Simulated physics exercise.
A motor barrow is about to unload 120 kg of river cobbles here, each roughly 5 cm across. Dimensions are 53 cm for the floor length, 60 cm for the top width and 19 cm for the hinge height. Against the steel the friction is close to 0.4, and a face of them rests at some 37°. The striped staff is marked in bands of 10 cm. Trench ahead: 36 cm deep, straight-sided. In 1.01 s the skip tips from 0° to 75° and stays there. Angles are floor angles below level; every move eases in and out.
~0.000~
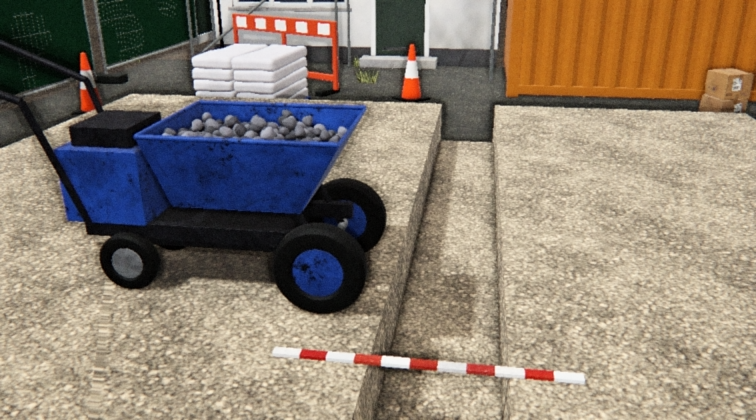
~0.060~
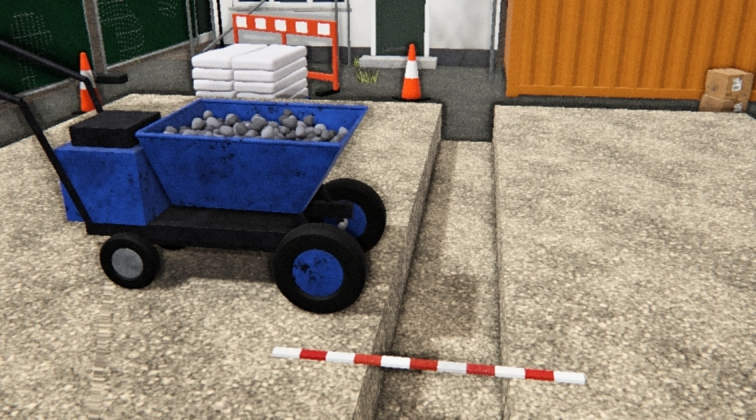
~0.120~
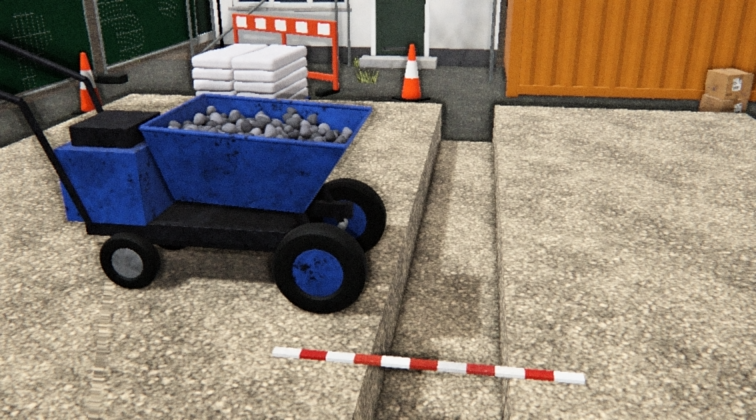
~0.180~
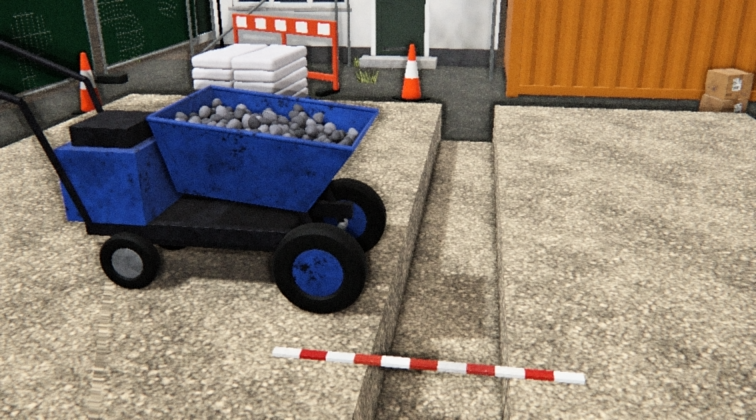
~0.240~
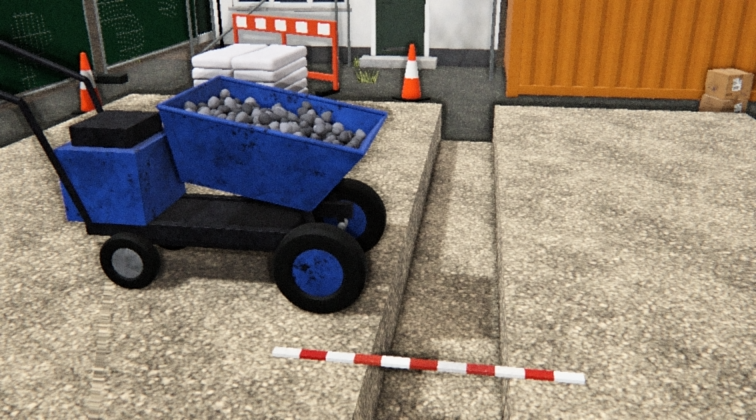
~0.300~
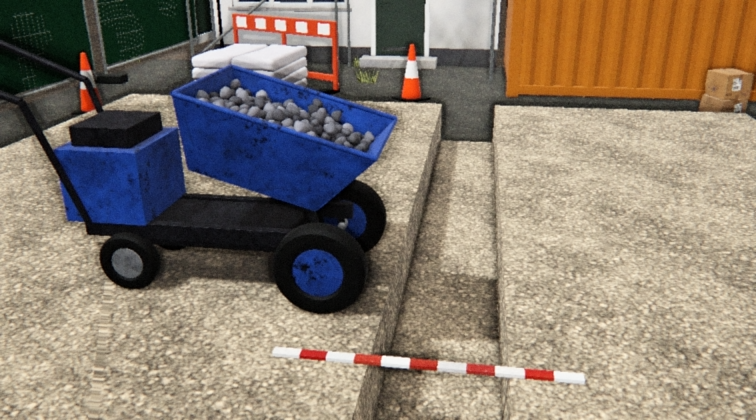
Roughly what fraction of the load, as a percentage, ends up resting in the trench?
Roughly 59 per cent of the load.
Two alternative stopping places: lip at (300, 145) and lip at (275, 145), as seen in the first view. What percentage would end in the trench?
About 90 per cent first, then about 100 per cent.
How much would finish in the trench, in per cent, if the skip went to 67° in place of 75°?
Close to 50 per cent then.
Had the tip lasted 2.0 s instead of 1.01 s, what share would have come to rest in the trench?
That works out at about 70 in a hundred.
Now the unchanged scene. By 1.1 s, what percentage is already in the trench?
By that moment, roughly 20 per cent of the load.
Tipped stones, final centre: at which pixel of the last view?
The stones end up centred near (493, 338).
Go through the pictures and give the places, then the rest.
Lip at (338, 146), floor tilted 0°, highest stones at (254, 123), in the first picture.
Lip at (340, 146), floor tilted 1°, highest stones at (245, 122); the stones move at 0.2 m/s on average, in the second picture.
Lip at (345, 147), floor tilted 3°, highest stones at (231, 119); the stones move at 0.4 m/s on average, in the third picture.
The skip is at 6°, its lip at (353, 150); the top of the load is at (235, 113); the stones move at 0.6 m/s on average, in the fourth picture.
Lip at (364, 154), floor tilted 11°, highest stones at (233, 104); the stones move at 0.7 m/s on average, in the fifth picture.
Lip at (376, 159), floor tilted 16°, highest stones at (235, 94); the stones move at 0.8 m/s on average, in the sixth picture.
After 0.8 s the floor is at 64°; 100 % in the skip; the foremost stones are at (450, 214).
After 1.1 s the floor is at 75°; 61 % in the skip, 18 % in the trench, 21 % past the trench; the foremost stones are at (568, 292).
After 1.5 s the floor is at 75°; 27 % in the skip, 31 % in the trench, 42 % past the trench; the foremost stones are at (695, 300).
After 3.4 s the floor is at 75°; 0 % in the skip, 59 % in the trench, 41 % past the trench; the foremost stones are past the picture's edge.
